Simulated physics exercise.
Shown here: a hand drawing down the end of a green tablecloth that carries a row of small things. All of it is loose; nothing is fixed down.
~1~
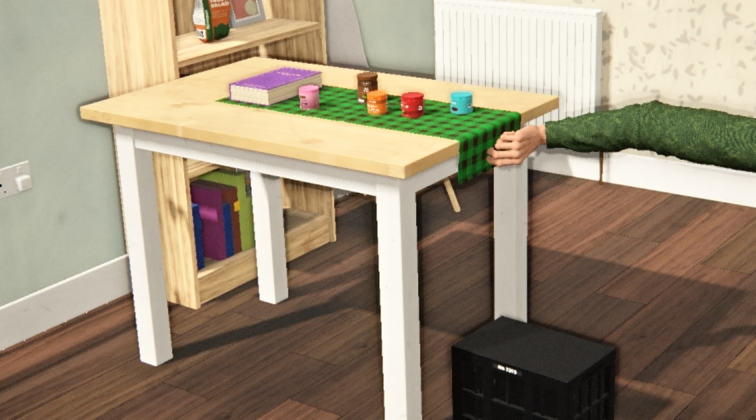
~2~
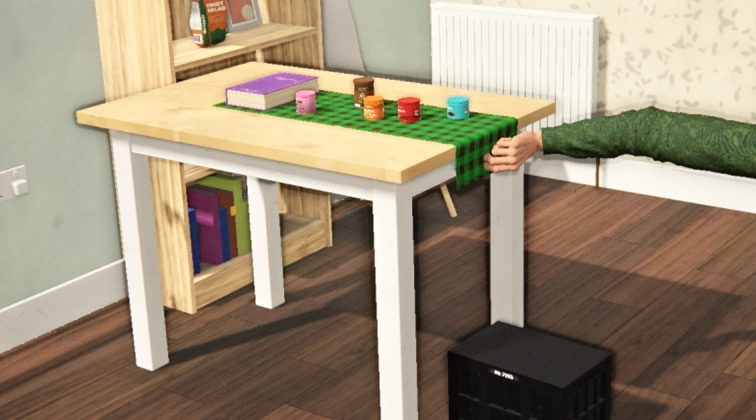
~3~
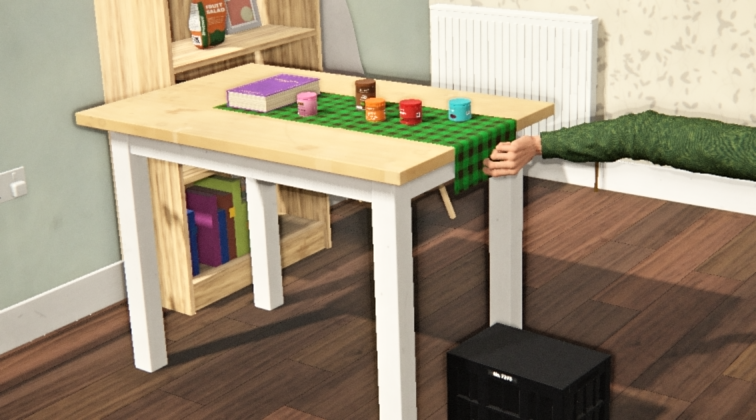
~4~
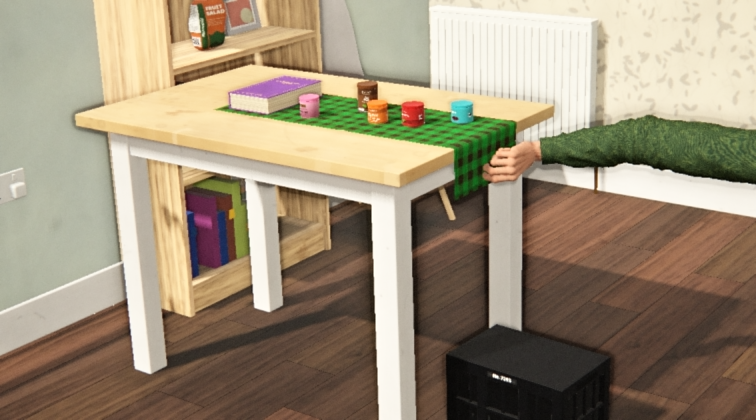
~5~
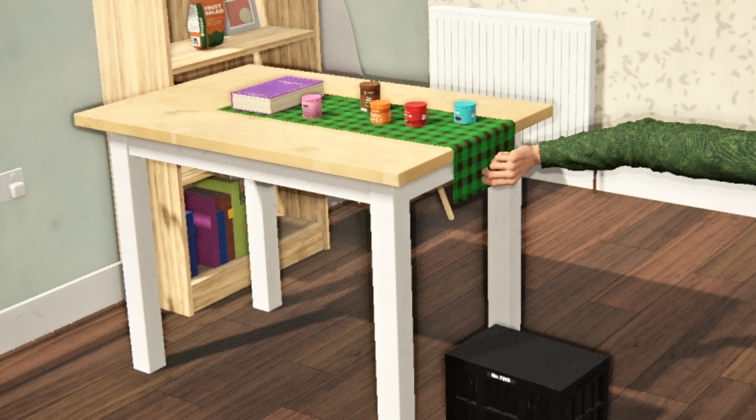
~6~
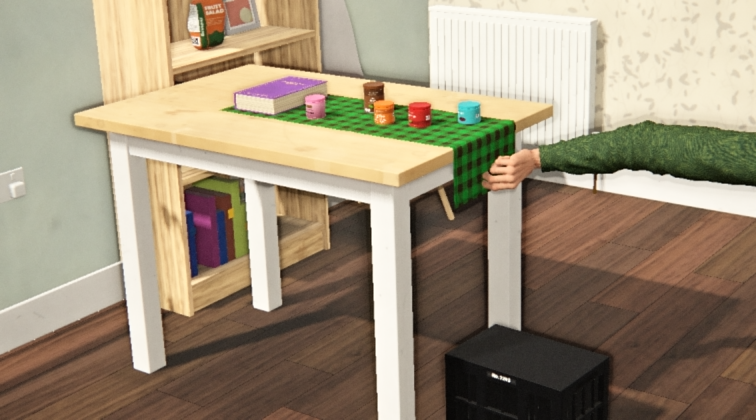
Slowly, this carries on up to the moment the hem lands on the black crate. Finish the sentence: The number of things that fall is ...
The number of things that fall is four.
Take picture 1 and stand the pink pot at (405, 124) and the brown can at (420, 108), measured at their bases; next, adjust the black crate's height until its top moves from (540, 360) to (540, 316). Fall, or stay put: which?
As for the pink pot, it leaves the top; as for the brown can, it leaves the top.
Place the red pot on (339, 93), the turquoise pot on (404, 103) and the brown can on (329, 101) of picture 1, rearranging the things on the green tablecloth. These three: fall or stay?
I reckon the red pot hangs on, the turquoise pot takes a fall and the brown can hangs on.
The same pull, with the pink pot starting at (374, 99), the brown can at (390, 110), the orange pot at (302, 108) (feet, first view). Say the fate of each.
I'd say the pink pot takes a fall, the brown can takes a fall, and the orange pot hangs on.
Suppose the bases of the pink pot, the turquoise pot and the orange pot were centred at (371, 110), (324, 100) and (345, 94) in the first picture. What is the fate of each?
Here's what happens: The pink pot leaves its perch, the turquoise pot remains aboard, the orange pot remains aboard.
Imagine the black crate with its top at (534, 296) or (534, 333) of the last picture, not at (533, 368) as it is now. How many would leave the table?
That would be 2 and 3.
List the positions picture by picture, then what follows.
Hem (459, 185); turquoise pot (462, 94); red pot (412, 95); orange pot (377, 93); brown can (367, 74); pink pot (309, 88); top of the crate (540, 360), in the first picture.
Hem (456, 190); turquoise pot (458, 99), in the second picture.
Hem (455, 195); red pot (411, 102), in the third picture.
Hem (455, 200); orange pot (377, 102); top of the crate (534, 369), in the fourth picture.
Hem (453, 204); brown can (370, 83), in the fifth picture.
Hem (455, 209); turquoise pot (469, 104); red pot (420, 104); orange pot (384, 103); brown can (374, 84); pink pot (315, 97), in the sixth picture.
Soon after, hem near (489, 263); turquoise pot and red pot gone.
After that, hem near (491, 329); turquoise pot, red pot and orange pot gone.
In the end, hem on the crate; turquoise pot, red pot, orange pot and brown can gone. The answer is four.
